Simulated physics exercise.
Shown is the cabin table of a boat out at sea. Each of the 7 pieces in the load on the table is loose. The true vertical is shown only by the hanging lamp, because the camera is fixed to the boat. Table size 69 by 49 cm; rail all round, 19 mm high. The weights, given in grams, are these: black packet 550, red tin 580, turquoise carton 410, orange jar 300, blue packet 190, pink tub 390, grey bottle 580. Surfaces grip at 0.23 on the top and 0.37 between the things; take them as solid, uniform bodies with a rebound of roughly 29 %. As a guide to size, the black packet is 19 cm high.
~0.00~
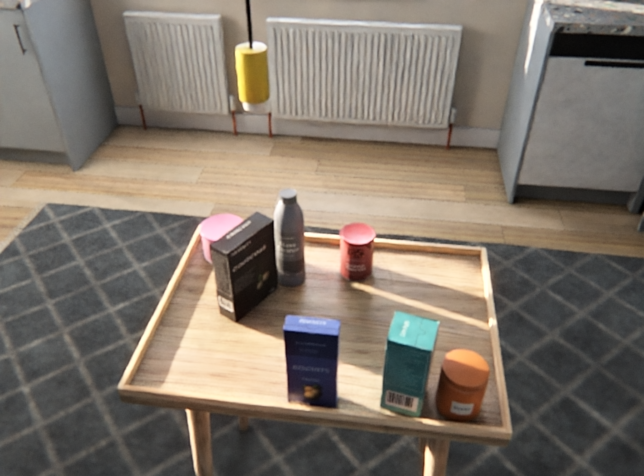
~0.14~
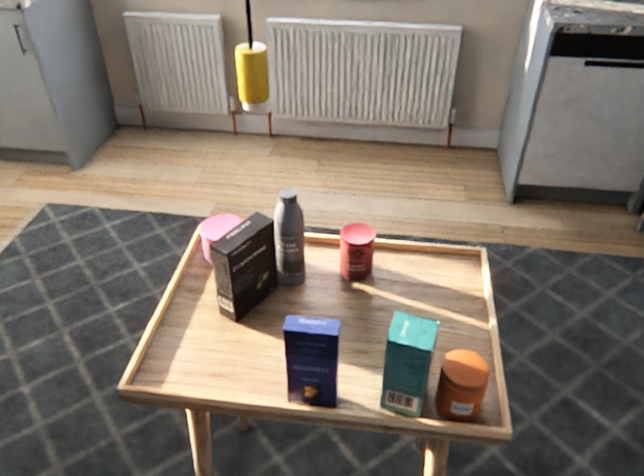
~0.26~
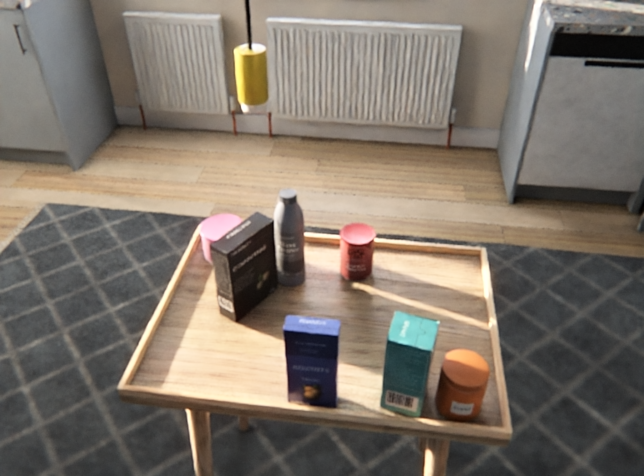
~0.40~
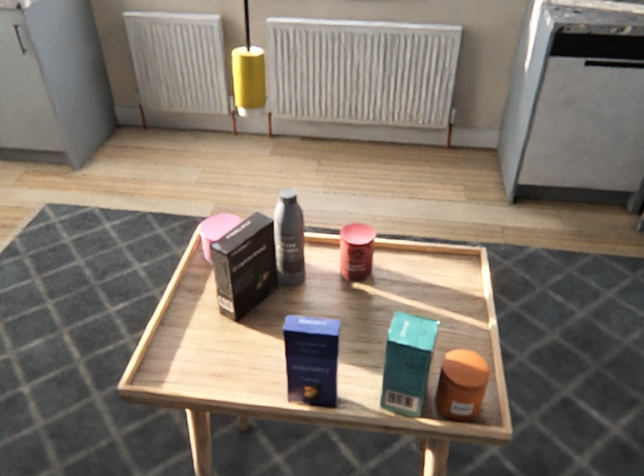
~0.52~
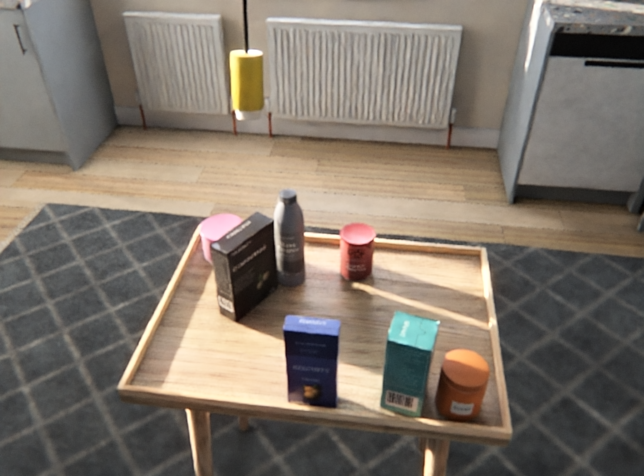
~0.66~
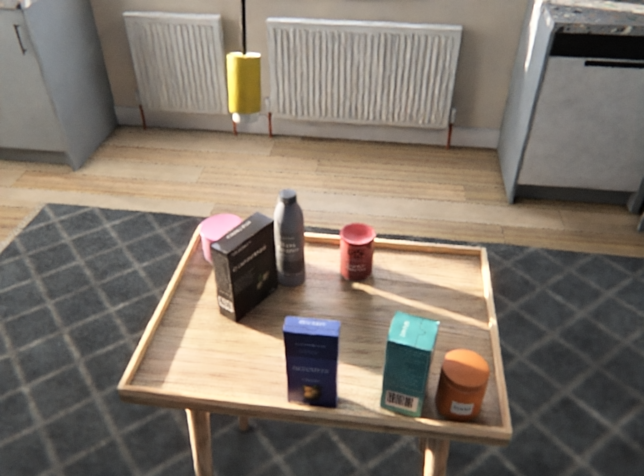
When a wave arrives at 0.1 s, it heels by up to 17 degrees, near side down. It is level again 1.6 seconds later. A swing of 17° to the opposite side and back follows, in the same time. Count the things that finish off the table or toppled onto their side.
The count is one.
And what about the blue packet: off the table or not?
When everything stops, the blue packet is out of bounds.
After 1.06 s, floor tilted 15°, near side down; blue packet now off the table; black packet moved 4 cm near (241, 281); red tin moved 4 cm near (355, 264).
After 1.36 s, floor tilted 7°, near side down; black packet moved 11 cm near (233, 304); red tin moved 10 cm near (353, 283); grey bottle moved 11 cm.
After 2.16 s, floor tilted 10°, far side down; black packet moved 12 cm near (232, 307); red tin moved 11 cm near (352, 285); grey bottle moved 11 cm.
After 2.86 s, floor tilted 10°, far side down; black packet moved 3 cm near (243, 276); red tin moved 2 cm near (356, 259); turquoise carton moved 7 cm.
In the end (3.8 s), off the table, blue packet; not toppled but over 5 cm from the start, turquoise carton and orange jar; the other 4 under 5 cm from the start. At the end, from the last picture's camera, black packet near (246, 268), red tin near (357, 252).
